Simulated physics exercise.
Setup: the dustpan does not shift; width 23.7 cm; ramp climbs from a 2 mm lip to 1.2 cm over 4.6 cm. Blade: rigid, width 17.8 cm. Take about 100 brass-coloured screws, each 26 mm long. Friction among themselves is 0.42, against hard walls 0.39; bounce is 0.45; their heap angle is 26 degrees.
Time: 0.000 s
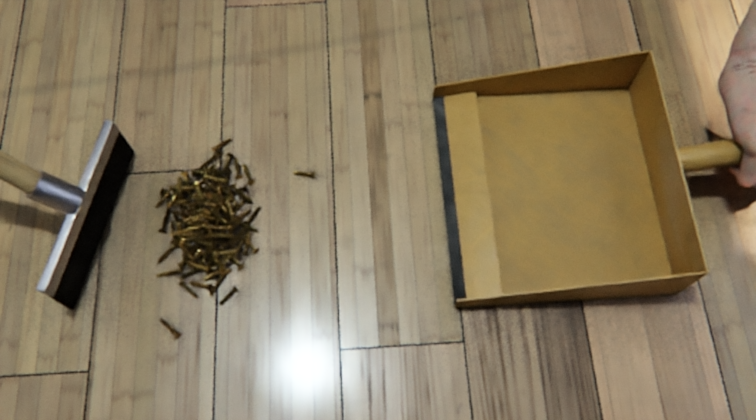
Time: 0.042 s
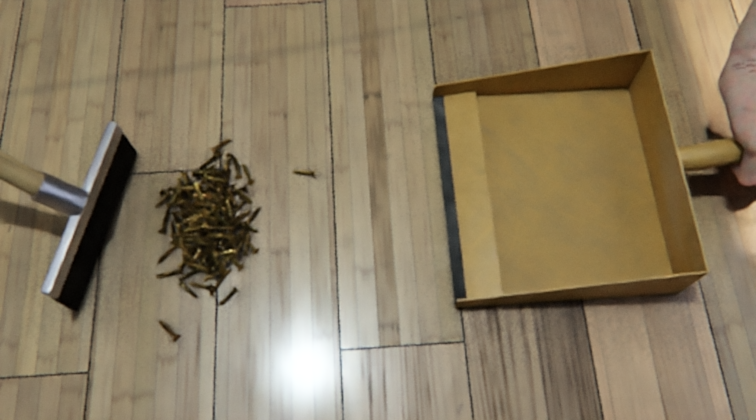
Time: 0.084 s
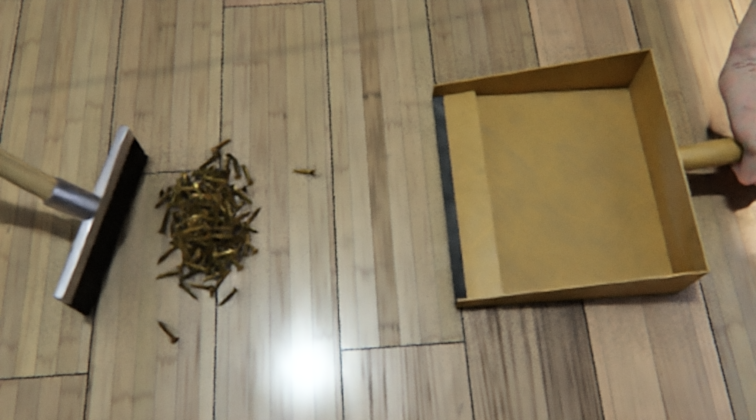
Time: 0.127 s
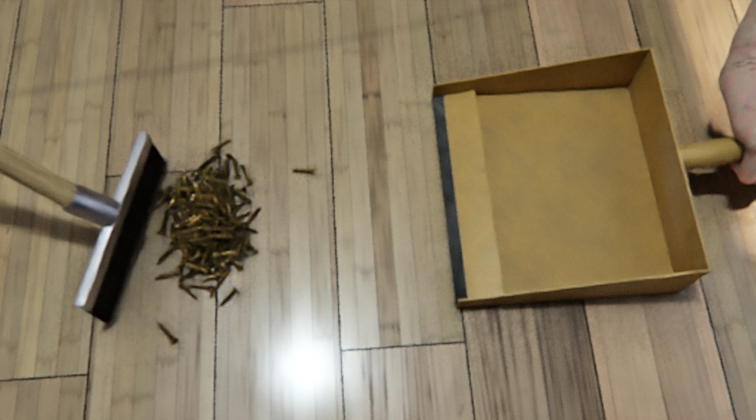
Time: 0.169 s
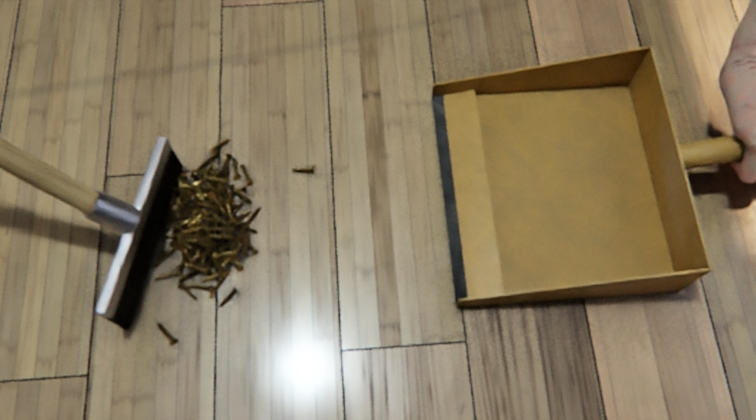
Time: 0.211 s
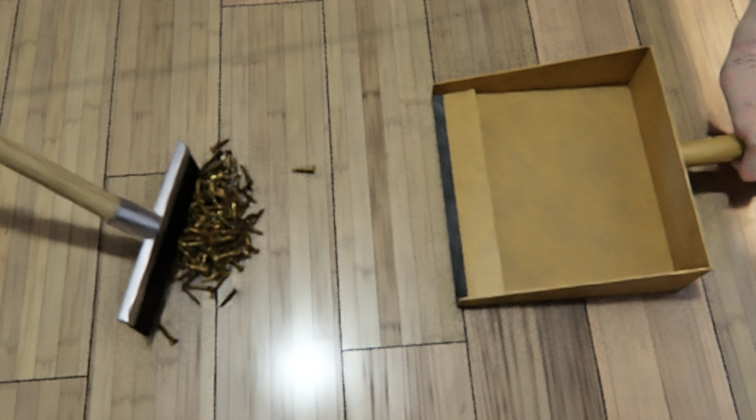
A broom with a wooden handle slid right across the wood floor and pressed into a pile of brass-coloured screws, nudging them slightly, while a hand held a tan dustpan still on the right.
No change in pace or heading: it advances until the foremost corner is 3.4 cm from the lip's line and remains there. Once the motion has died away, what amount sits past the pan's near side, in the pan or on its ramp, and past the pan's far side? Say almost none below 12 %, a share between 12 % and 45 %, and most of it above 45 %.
In the end past the pan's near side: It will be a moderate share, in the pan or on its ramp: It will be a small share, past the pan's far side: It will be a small share.
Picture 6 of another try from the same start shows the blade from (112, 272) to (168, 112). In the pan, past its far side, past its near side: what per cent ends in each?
Split: Pan = 0, far = 0, near = 0.
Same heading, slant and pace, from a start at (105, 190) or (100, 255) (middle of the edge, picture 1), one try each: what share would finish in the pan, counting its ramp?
The two tries give about 5 % and about 0 %.
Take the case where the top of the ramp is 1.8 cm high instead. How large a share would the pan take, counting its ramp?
About 0 %.
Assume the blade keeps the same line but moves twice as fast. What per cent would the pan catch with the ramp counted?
I'd put it at close to 15 per cent.
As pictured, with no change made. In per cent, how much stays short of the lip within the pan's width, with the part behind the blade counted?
About 65 per cent.
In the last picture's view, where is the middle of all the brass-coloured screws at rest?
Approximately (423, 284) in the last picture.
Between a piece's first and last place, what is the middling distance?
That distance is close to 24 cm.
After 0.44 s, middle of the blade 17 cm from the lip; 0 % over the lip, far side 0 %, near side 5 %.
After 0.60 s, middle of the blade 10 cm from the lip; 0 % over the lip, far side 0 %, near side 20 %.
Then, at 0.88 s, middle of the blade 6 cm from the lip; 5 % over the lip, far side 0 %, near side 35 %.
At rest (1.3 s), near side 35 %, pan 5 %, far side 0 %, in front of the lip or behind the blade 65 %.
